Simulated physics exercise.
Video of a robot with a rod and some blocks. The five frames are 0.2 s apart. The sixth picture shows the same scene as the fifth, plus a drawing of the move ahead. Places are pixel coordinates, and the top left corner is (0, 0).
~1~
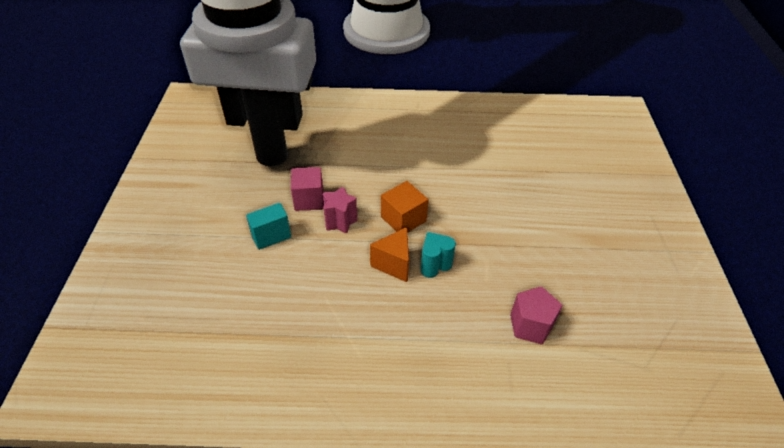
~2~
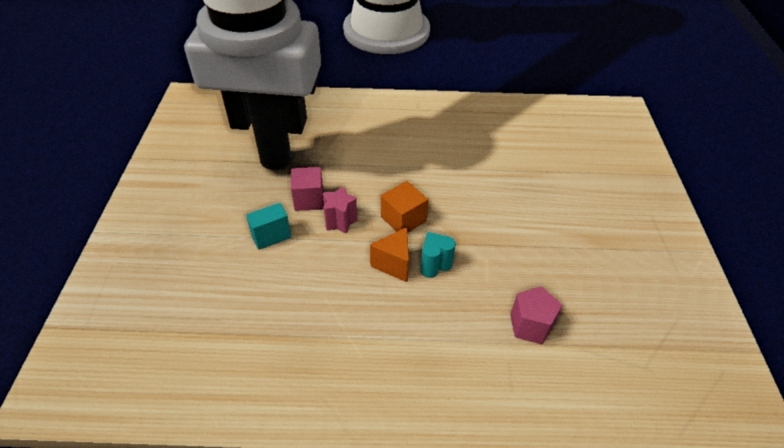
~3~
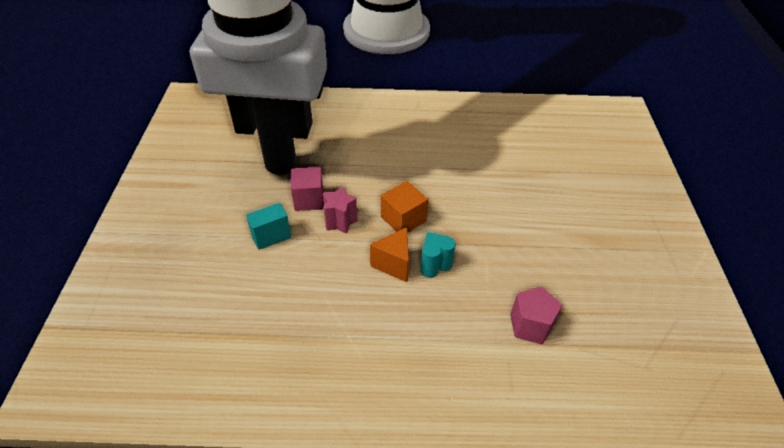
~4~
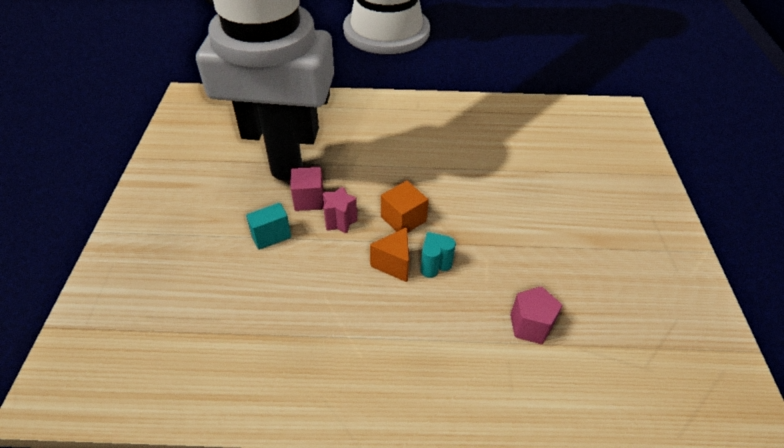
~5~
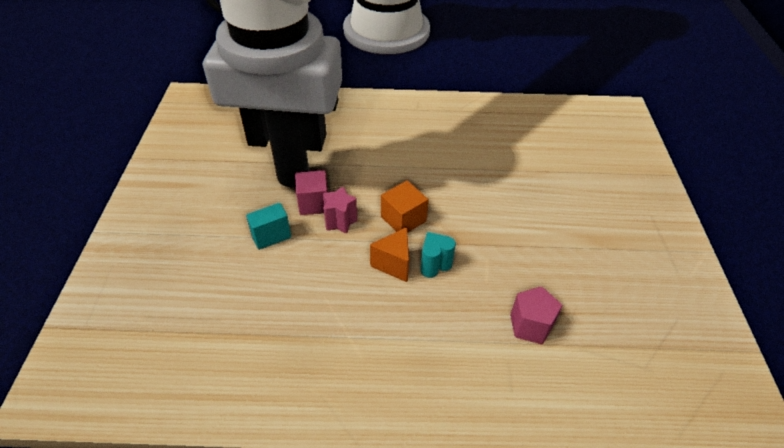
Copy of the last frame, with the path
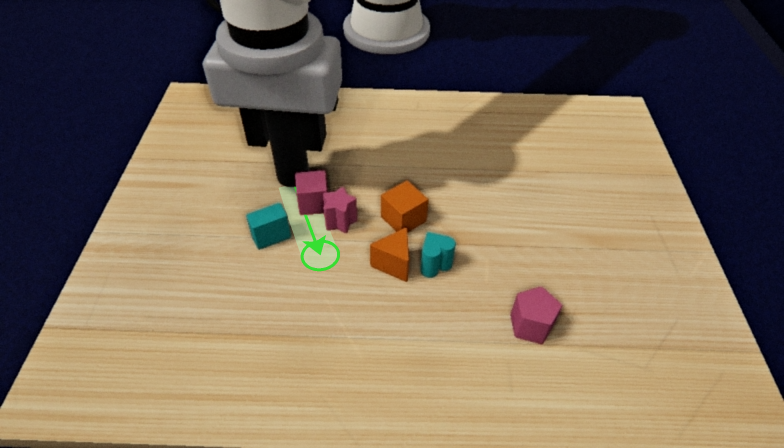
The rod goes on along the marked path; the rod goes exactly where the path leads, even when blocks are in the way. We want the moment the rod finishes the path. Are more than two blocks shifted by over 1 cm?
Going by the path, no.
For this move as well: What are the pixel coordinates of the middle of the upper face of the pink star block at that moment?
My best guess is (381, 215).
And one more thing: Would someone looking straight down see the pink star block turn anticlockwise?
Short answer: Yes.
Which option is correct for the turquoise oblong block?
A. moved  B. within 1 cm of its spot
B
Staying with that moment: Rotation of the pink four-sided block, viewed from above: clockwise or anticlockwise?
Overhead view: Anti-clockwise.
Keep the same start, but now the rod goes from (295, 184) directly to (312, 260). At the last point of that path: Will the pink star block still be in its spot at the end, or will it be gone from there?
At the moment the path ends, the pink star block no longer stands where it did.
Drawn move, from (295, 184) directly to (320, 255).
What follows on the original path. One third of the way, rod at (301, 199); pink four-sided block at (327, 195), turned 50° anticlockwise; pink star block at (352, 208), turned 30° anticlockwise.
Two thirds of the way, rod at (310, 222); pink four-sided block at (341, 213), turned 80° anticlockwise; pink star block at (373, 214), turned 65° anticlockwise.
At the end, rod at (319, 248); turquoise oblong block still; pink four-sided block at (351, 221), turned 100° anticlockwise; pink star block at (381, 215), turned 85° anticlockwise.
